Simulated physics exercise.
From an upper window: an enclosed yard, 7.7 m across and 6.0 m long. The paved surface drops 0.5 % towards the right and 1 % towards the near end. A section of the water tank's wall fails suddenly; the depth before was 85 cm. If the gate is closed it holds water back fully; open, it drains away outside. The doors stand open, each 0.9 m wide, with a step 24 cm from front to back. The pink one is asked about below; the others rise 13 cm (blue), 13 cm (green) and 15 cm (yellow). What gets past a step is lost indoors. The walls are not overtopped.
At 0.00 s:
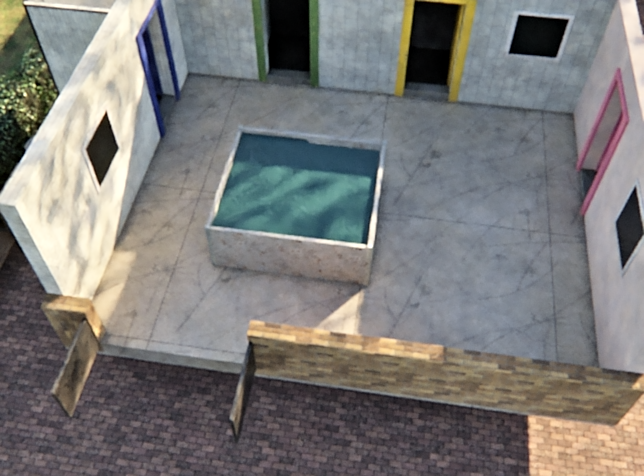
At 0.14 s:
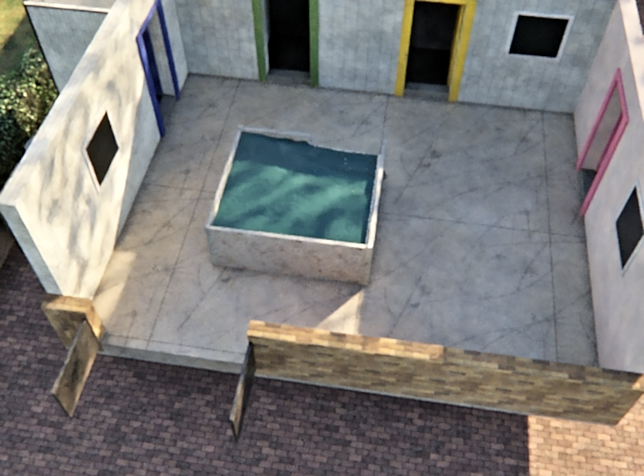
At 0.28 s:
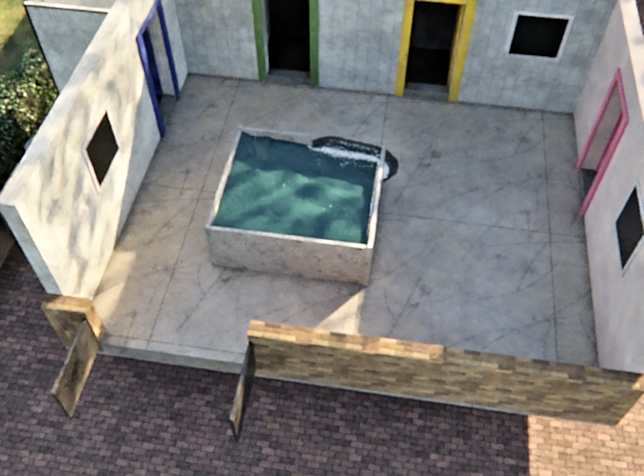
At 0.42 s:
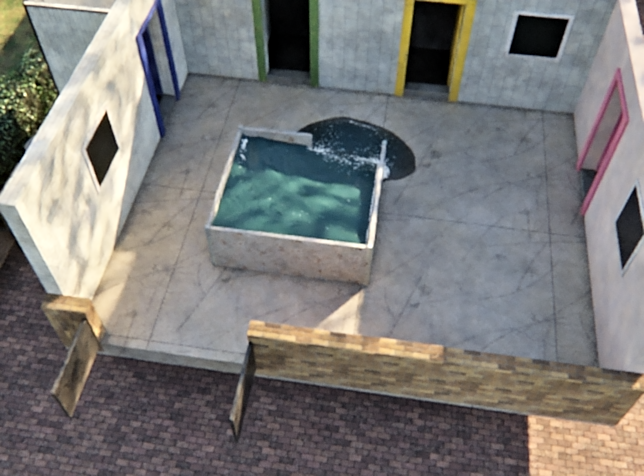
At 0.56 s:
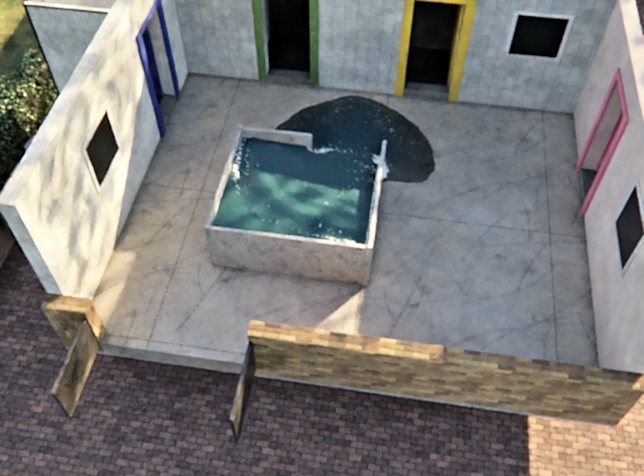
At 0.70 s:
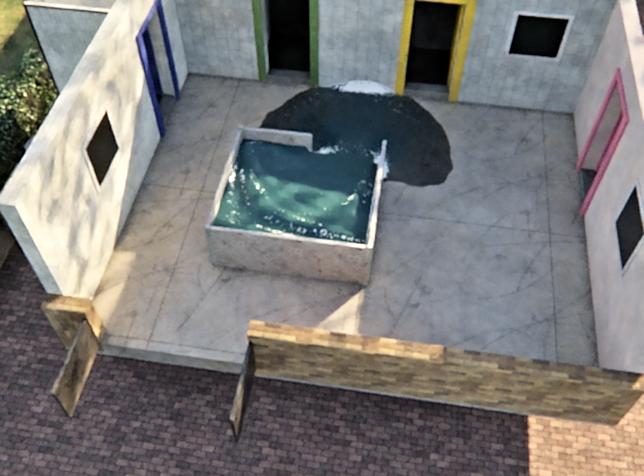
Water broke through the far right corner of a raised tank in a walled yard and poured onto the paving, spreading in a wide dark pool toward the wall with the green and yellow doorways.
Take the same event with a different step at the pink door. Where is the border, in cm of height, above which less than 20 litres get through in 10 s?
About 13 cm.
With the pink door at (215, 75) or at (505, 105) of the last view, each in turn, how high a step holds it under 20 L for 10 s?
About 17 and 12.5 cm.
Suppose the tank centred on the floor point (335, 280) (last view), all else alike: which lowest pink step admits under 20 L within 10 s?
Some 12.5 cm.
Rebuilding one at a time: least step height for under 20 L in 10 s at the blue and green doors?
About 17 cm at blue and 20 cm at green.
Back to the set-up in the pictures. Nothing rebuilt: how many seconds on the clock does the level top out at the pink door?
Near 4.0 s.
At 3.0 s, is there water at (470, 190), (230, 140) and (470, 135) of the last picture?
In that order: Still dry, wet, under water.
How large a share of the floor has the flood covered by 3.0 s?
Some 40 per cent of it.
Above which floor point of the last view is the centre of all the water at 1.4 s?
Around (322, 185).
After 1.4 s water covers 25 % of the floor, deepest (48 cm) near (364, 92); it has not reached the pink door.
After 3.0 s water covers 40 % of the floor, deepest (39 cm) near (569, 127); 12 cm at the pink door, 0 litres in over its 9 cm step.
After 10.0 s water covers 95 % of the floor, deepest (16 cm) near (82, 325); 10 cm at the pink door, 67 litres in over its 9 cm step.
At the pink door as built, the water arrived by 2.5 s and peaked near 15 cm at 4.0 s.
With a step of 11 cm, 39 litres would have come in within the 10 s; with 15 cm, 9 litres. So under 20 litres takes about 13 cm.
